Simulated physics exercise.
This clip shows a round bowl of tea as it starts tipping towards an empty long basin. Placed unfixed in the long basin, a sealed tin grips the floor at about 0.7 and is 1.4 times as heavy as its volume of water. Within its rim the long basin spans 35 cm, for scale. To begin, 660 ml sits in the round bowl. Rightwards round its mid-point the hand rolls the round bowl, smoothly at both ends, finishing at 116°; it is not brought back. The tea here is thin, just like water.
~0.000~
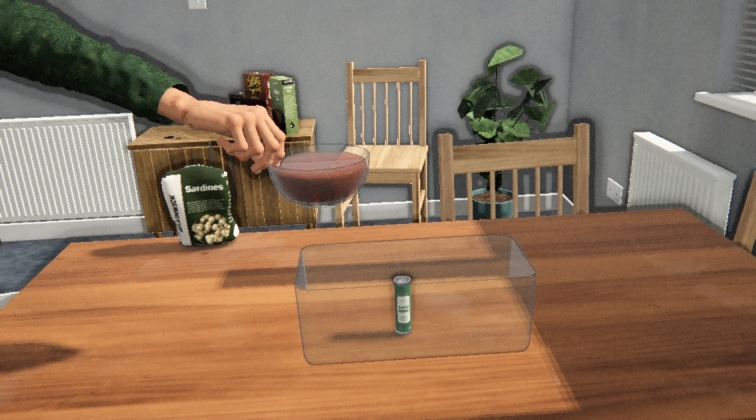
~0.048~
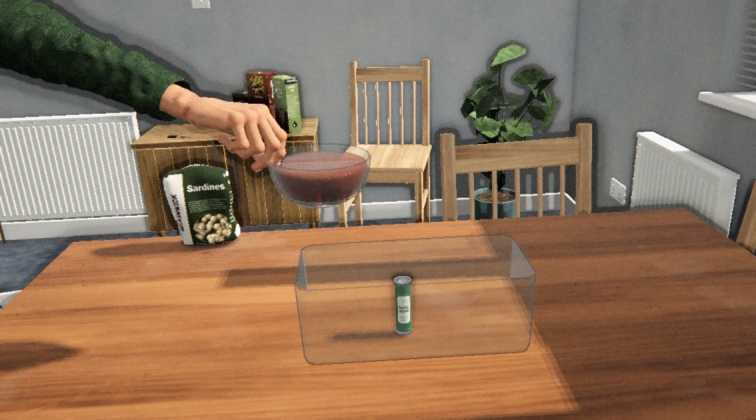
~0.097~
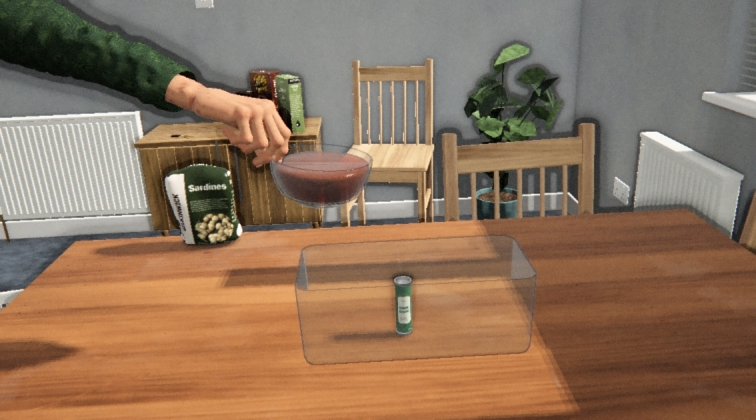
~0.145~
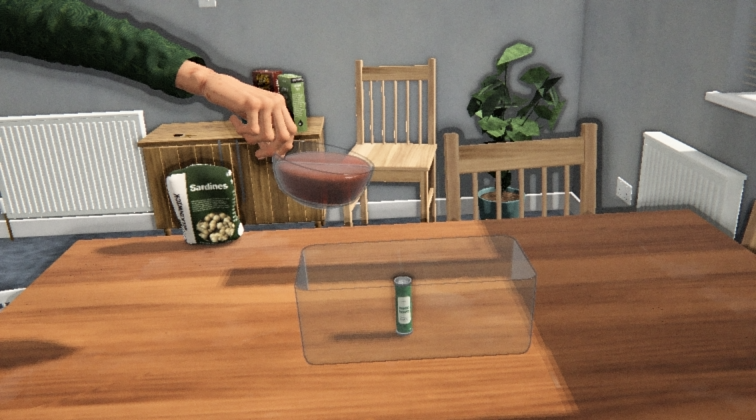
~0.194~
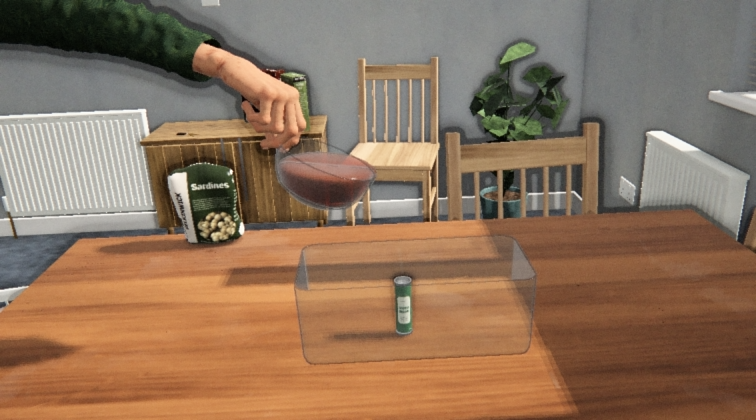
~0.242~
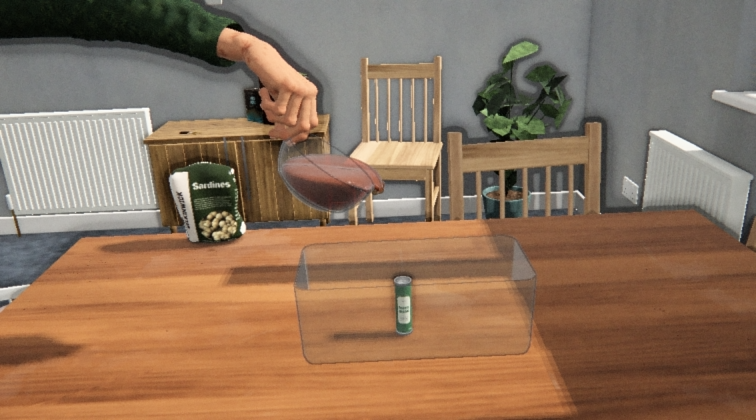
In a grey-walled dining room, a wooden table is seen from slightly above its near side. A hand in a green sleeve holds a clear round bowl of reddish-brown tea above a long transparent basin, with a green tin visible through it, a green-and-white packet left, and chairs and a plant behind. The hand smoothly rolls the bowl rightward, slowly then more steeply, as the camera drifts slightly.
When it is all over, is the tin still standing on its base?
Yes, it is still on its base.
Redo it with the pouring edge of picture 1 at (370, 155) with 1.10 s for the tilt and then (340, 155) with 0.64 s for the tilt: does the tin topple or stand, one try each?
Try 1: Still standing; try 2: Tipped over.
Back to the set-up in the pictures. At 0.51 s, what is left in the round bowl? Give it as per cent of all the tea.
Near 6 in a hundred.
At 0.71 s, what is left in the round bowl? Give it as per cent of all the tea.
Roughly 0 percent remains.
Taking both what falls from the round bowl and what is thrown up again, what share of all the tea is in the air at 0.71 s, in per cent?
I'd say some 1 per cent is in the air.
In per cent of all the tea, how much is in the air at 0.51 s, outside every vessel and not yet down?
Close to 32 per cent, I'd say.
After 0.51 s the tilt is 105° and 6 per cent is still to pour; the tin stands where it began.
After 0.71 s the tilt is 116° and 0 per cent is still to pour; the tin stands where it began.
After 0.92 s the tilt is 116° and 0 per cent is still to pour; the tin stands where it began.
After 1.14 s the tilt is 116° and 0 per cent is still to pour; the tin stands where it began.
In the end the tin stands where it began.
